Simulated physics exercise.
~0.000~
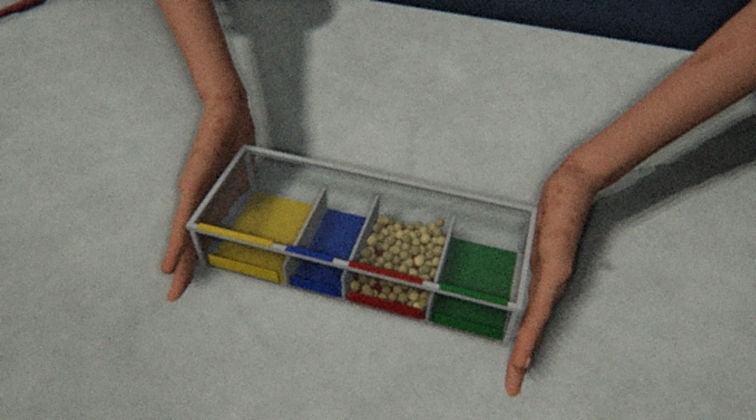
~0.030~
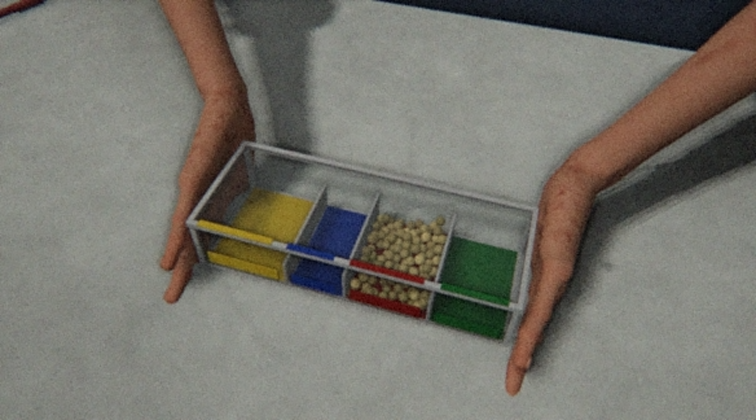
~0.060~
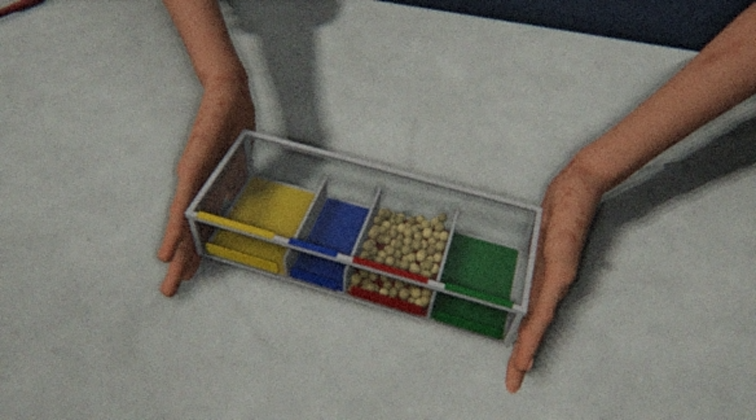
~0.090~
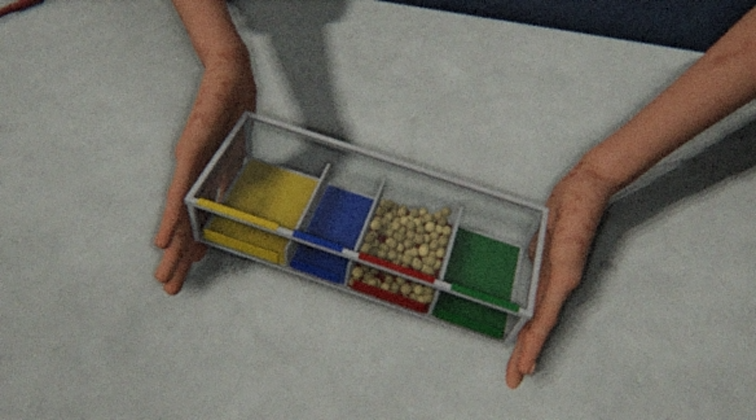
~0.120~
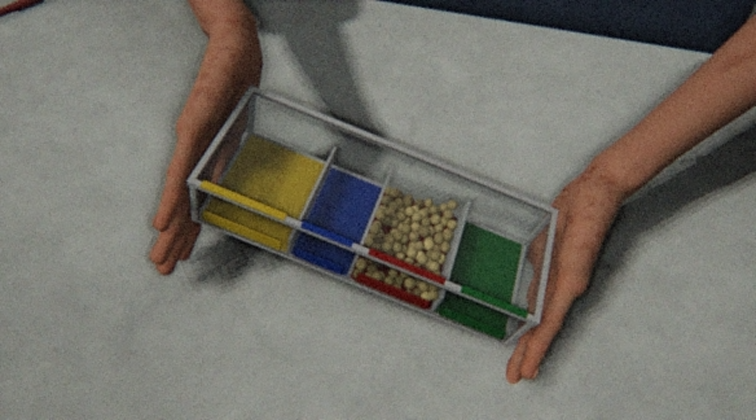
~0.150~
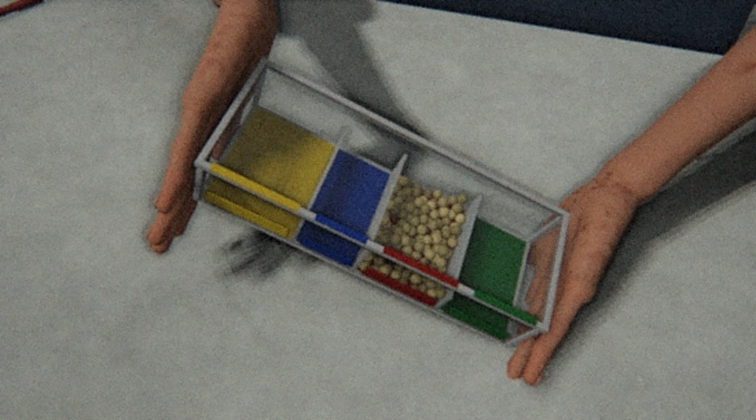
Two hands hold a clear lidded box at its left and right ends above a pale grey surface with a dark edge at the top, seen from above by a still camera. Its four partitioned sections are yellow, blue, red and green from left to right, with pale beans heaped in the red one. The hands gradually raise the left end, slanting the box down to the right, while the beans stay in the red section.
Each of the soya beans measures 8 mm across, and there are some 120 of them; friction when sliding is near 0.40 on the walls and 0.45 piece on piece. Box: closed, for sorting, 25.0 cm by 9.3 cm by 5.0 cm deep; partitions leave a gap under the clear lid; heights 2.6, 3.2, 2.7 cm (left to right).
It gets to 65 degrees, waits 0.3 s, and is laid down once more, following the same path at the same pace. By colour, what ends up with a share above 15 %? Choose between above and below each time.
Red compartment: Above, blue compartment: Below, green compartment: Above, yellow compartment: Below.
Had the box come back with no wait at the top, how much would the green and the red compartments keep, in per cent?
Final amounts would be green 30% and red 70%.
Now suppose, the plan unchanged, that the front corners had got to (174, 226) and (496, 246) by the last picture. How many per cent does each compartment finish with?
Per cent by compartment: Red 80, blue 5, green 0, yellow 10.
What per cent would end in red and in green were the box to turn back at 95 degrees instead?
In per cent, red gets 10, green gets 90.
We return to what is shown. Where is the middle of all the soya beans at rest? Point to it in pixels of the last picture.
Look around (417, 286) in the last picture.
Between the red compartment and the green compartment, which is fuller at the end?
Red.
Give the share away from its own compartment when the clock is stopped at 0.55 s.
Roughly 15 in a hundred.
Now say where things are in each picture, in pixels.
The first picture shows box tilt 0 degrees, front corners at (194, 225) and (516, 305); red 100 %.
The second picture shows box tilt 1 degrees, front corners at (194, 222) and (517, 306).
The third picture shows box tilt 4 degrees, front corners at (193, 213) and (521, 308), lowest corner right front.
The fourth picture shows box tilt 9 degrees, front corners at (193, 199) and (526, 312), lowest corner right front.
The fifth picture shows box tilt 16 degrees, front corners at (196, 181) and (534, 318), lowest corner right front.
The sixth picture shows box tilt 24 degrees, front corners at (204, 162) and (542, 325), lowest corner right front; red 100 %. Its pace works out near 265 degrees a second.
After 0.55 s, tilt 65 degrees; red 85 %, green 15 %.
Then, at 0.81 s, tilt 42 degrees; red 80 %, green 20 %.
After 1.18 s, tilt 0 degrees; red 80 %, green 20 %.
By 1.7 s all is still; red 80 %, blue 0 %, green 20 %, yellow 0 %.
